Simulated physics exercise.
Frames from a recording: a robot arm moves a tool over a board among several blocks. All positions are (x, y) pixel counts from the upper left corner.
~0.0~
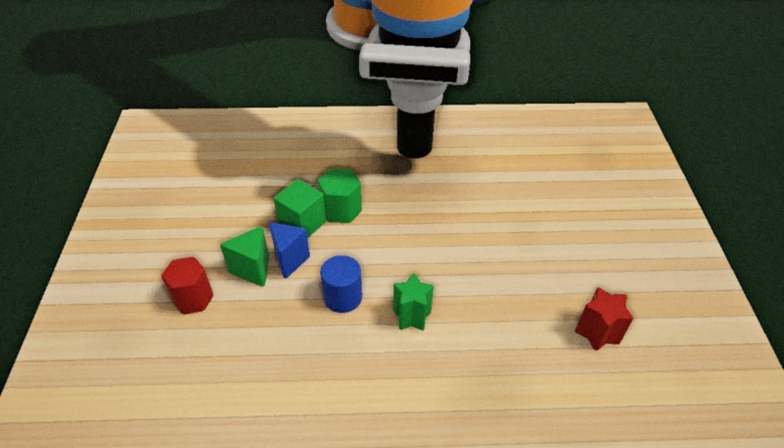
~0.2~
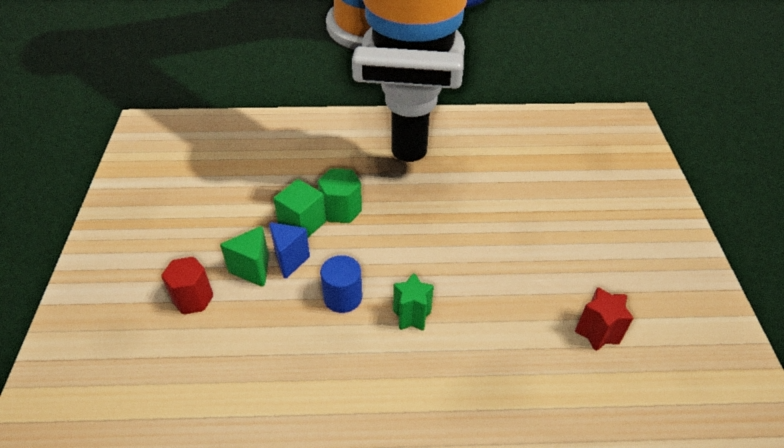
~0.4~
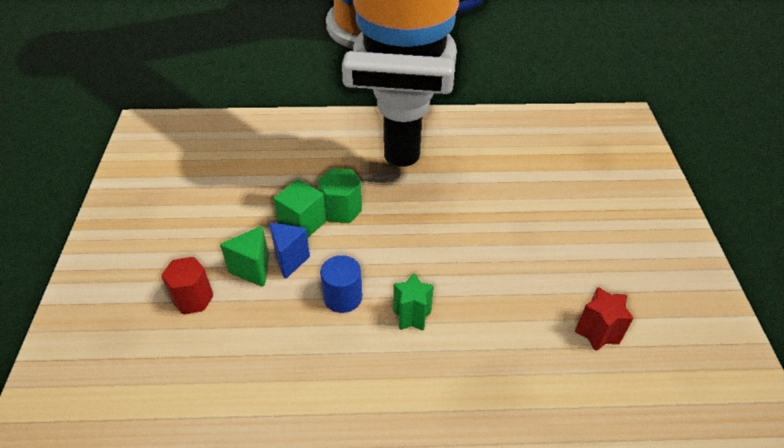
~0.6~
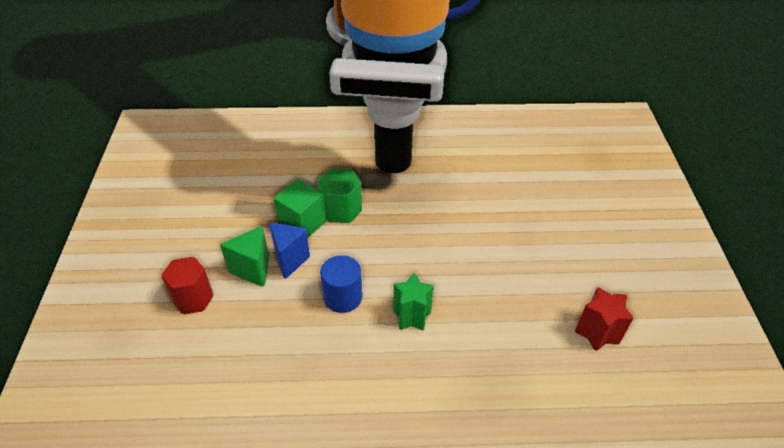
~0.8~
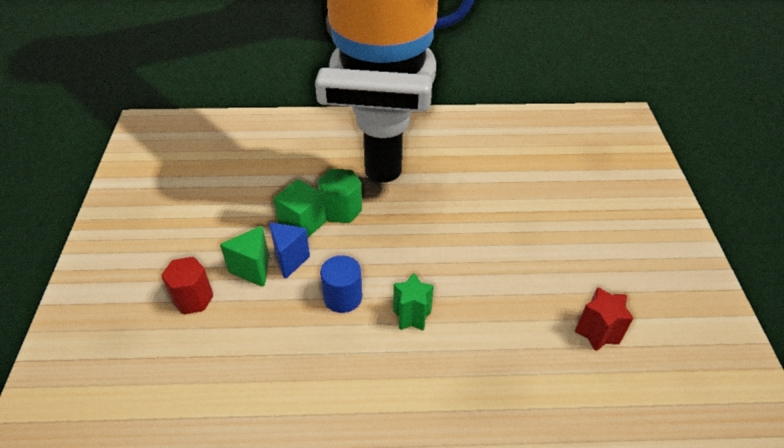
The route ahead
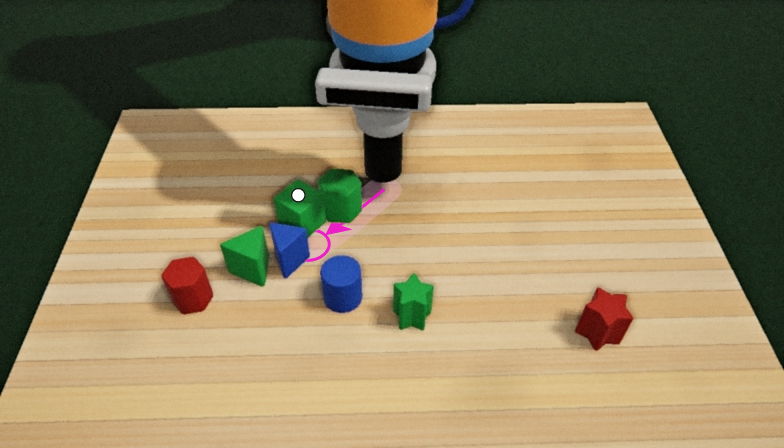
A robot arm with a black cylindrical tool moves slowly left and slightly toward the viewer over a wooden board, nearing a green hexagonal block, while the scattered red, green and blue blocks all stay still.
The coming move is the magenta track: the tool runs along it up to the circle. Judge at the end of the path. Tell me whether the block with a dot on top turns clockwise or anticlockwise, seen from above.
If we look at it from overhead, the block with a dot on top pivots clockwise.
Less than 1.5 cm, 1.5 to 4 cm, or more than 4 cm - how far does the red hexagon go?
It will fall in the lowest band, under 1.5 cm.
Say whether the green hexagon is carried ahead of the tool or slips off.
It rides in front to the end.
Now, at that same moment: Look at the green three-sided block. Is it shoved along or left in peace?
Here the green three-sided block moves off its spot.
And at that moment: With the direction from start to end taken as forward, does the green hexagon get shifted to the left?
Going by the path, no.
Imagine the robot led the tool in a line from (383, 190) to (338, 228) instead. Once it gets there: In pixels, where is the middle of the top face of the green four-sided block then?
It comes to (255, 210).
The drawn path runs from (383, 190) via (350, 217), ending at (309, 245); the dot is on the green four-sided block.
What follows on the original path. One third of the way, tool (360, 189); green four-sided block (285, 202), turned 20° clockwise; green hexagon (324, 193).
Two thirds of the way, tool (335, 208); green four-sided block (255, 211), turned 40° clockwise; green hexagon (295, 209).
At the end, tool (307, 226); red hexagon not moved; green three-sided block (232, 250), turned 20° anticlockwise; blue three-sided block (262, 249); green four-sided block (224, 217), turned 50° clockwise; green hexagon (263, 221), turned 20° clockwise.
